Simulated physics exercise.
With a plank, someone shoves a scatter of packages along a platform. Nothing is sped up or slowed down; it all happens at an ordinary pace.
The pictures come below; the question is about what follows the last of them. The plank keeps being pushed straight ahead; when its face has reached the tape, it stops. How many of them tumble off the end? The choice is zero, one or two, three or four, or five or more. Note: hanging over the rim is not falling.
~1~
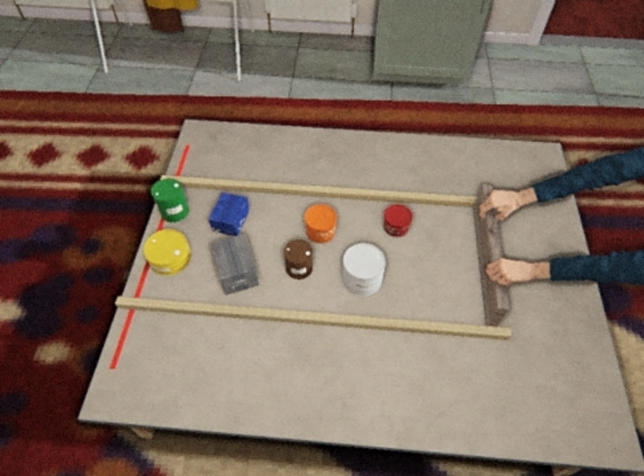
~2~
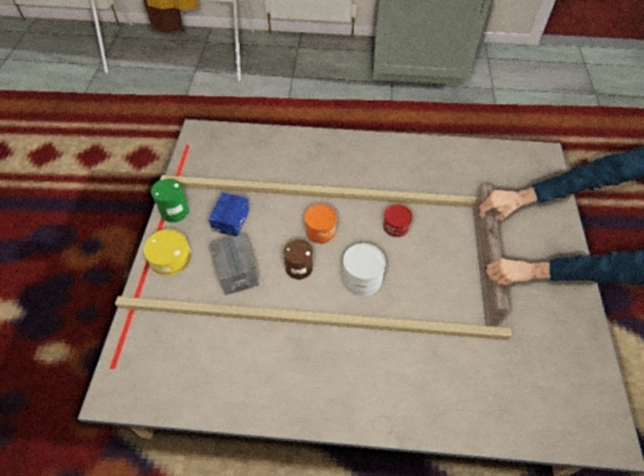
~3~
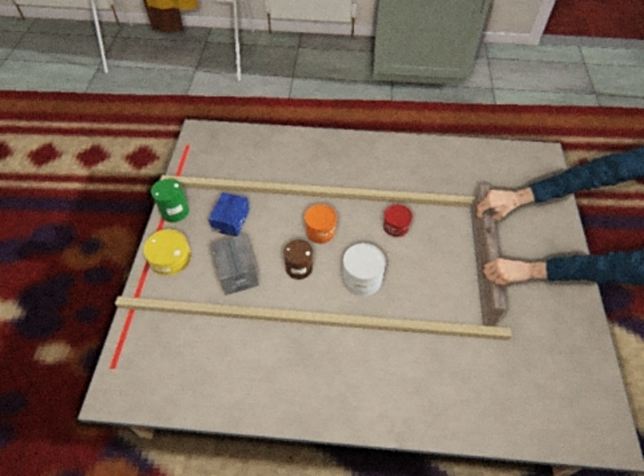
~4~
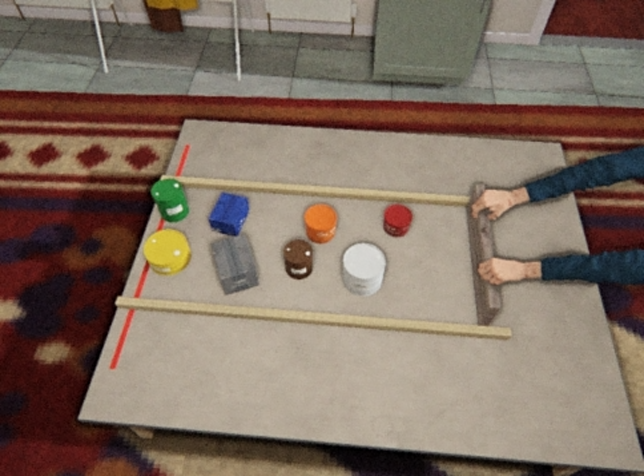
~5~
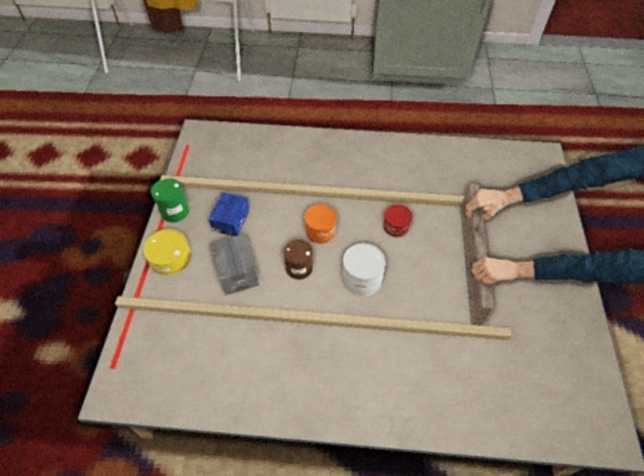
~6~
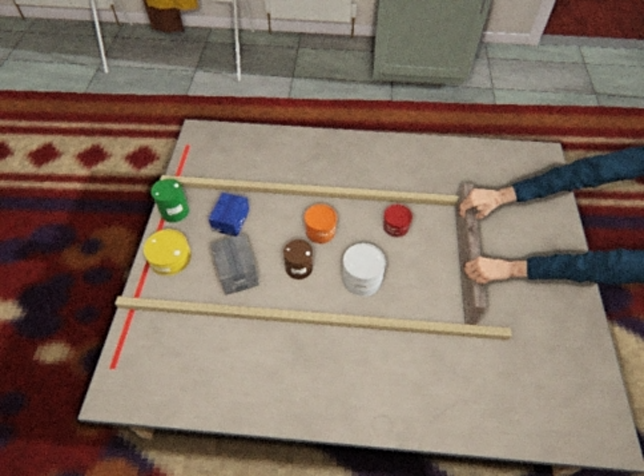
The edge claims more than four.
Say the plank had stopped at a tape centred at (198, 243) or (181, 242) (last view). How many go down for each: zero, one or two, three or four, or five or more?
Count per tape, in the order given: Either one or two, then three to four.
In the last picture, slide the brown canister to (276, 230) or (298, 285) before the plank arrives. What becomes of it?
Well, in both cases in turn, the brown canister stays where it is and then stays where it is.
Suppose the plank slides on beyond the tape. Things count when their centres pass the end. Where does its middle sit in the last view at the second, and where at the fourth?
At (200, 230) for the second, at (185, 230) for the fourth.
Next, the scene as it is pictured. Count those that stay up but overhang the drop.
The count would be 1.
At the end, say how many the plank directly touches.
The count in contact is 1.
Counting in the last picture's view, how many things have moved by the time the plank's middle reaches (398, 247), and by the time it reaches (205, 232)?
The first number is 1, the next one 8.
Soon after, none off yet; green canister at rest near (171, 201); yellow canister at rest near (168, 252); blue box at rest near (230, 214).
In the end, the number that fall off is five or more; gone, white canister, orange pail, brown canister, grey parcel, blue box, yellow canister and green canister.
